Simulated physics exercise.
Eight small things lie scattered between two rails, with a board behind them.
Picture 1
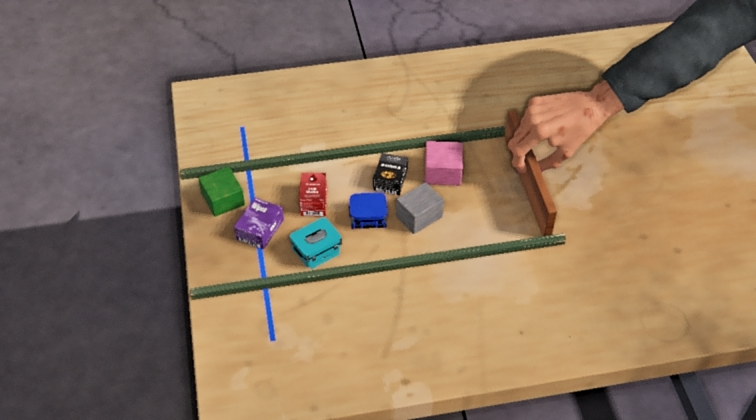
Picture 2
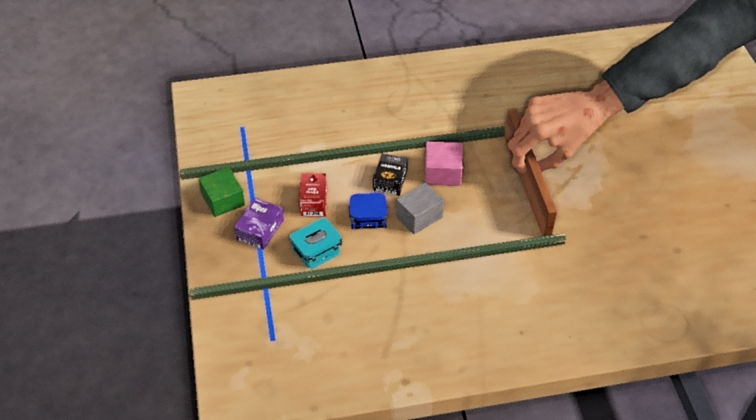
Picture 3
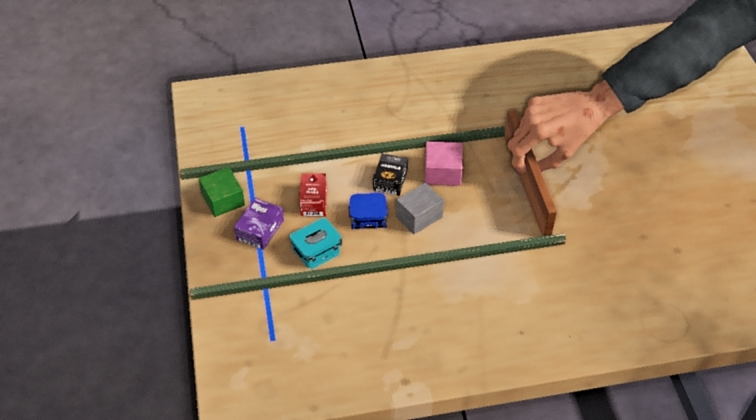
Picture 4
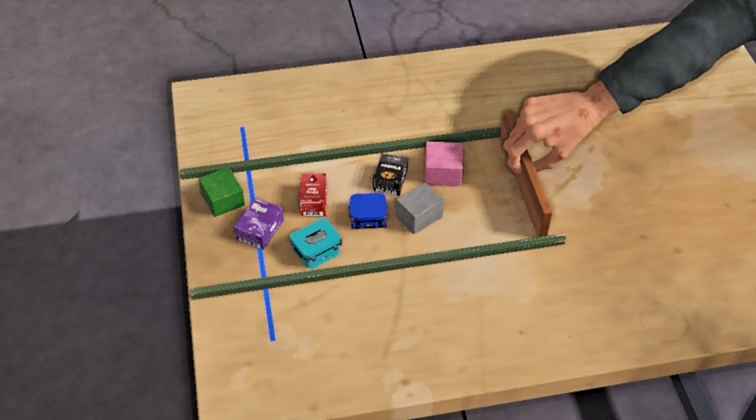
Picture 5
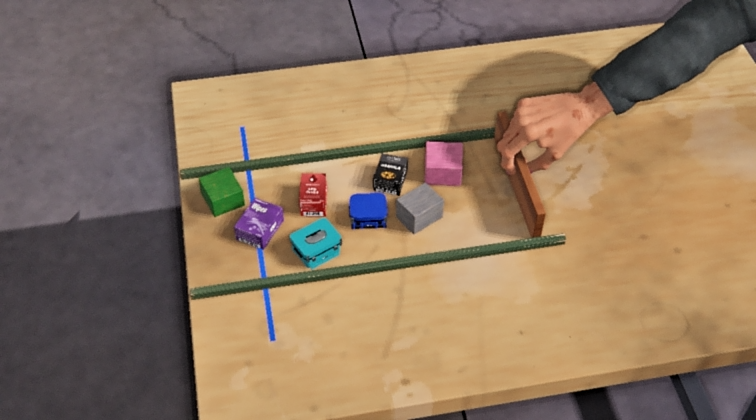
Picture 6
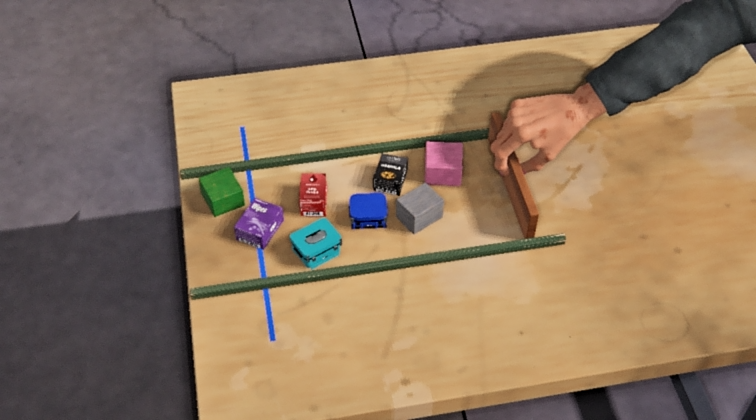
In the video, eight small blocks, boxes and cases lie scattered between two green rails on a wooden surface, near a blue line, while a hand at the right holds a brown board and slides it slightly left.
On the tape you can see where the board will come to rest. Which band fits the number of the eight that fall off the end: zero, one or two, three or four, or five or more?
The band is three or four.
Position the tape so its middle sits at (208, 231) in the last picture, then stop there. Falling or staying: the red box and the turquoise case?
As for the red box, it drops; as for the turquoise case, it holds.
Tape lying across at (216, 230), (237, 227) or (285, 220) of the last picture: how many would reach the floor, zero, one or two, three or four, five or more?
Lab note - fallen per tape, in order: 5 or more / either three or four / 1 or 2.
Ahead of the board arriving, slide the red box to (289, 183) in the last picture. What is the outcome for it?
Note: From that start it slides off.
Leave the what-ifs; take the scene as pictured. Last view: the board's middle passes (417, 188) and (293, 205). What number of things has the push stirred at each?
Counting first: 4, next 8.
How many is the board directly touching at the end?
The number is 3.
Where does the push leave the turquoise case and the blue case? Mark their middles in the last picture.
They finish at roughly (246, 261) and (200, 231) respectively.
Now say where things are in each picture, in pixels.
Green block (222, 192); purple box (260, 223); turquoise case (316, 244); board (529, 172); tape (256, 224), in the first picture.
Purple box (260, 224); blue case (368, 211), in the second picture.
Turquoise case (316, 244); pink block (444, 164), in the third picture.
Green block (222, 192); red box (313, 194), in the fourth picture.
Purple box (260, 224); grey block (420, 208), in the fifth picture.
Green block (222, 192); purple box (260, 224); turquoise case (316, 244); board (512, 175); tape (256, 224), in the sixth picture.
A little later, none off yet; green block at rest near (222, 192); purple box at rest near (260, 224); turquoise case at rest near (316, 244).
When it is over, the number that fall off is three or four; down, red box, purple box and green block.
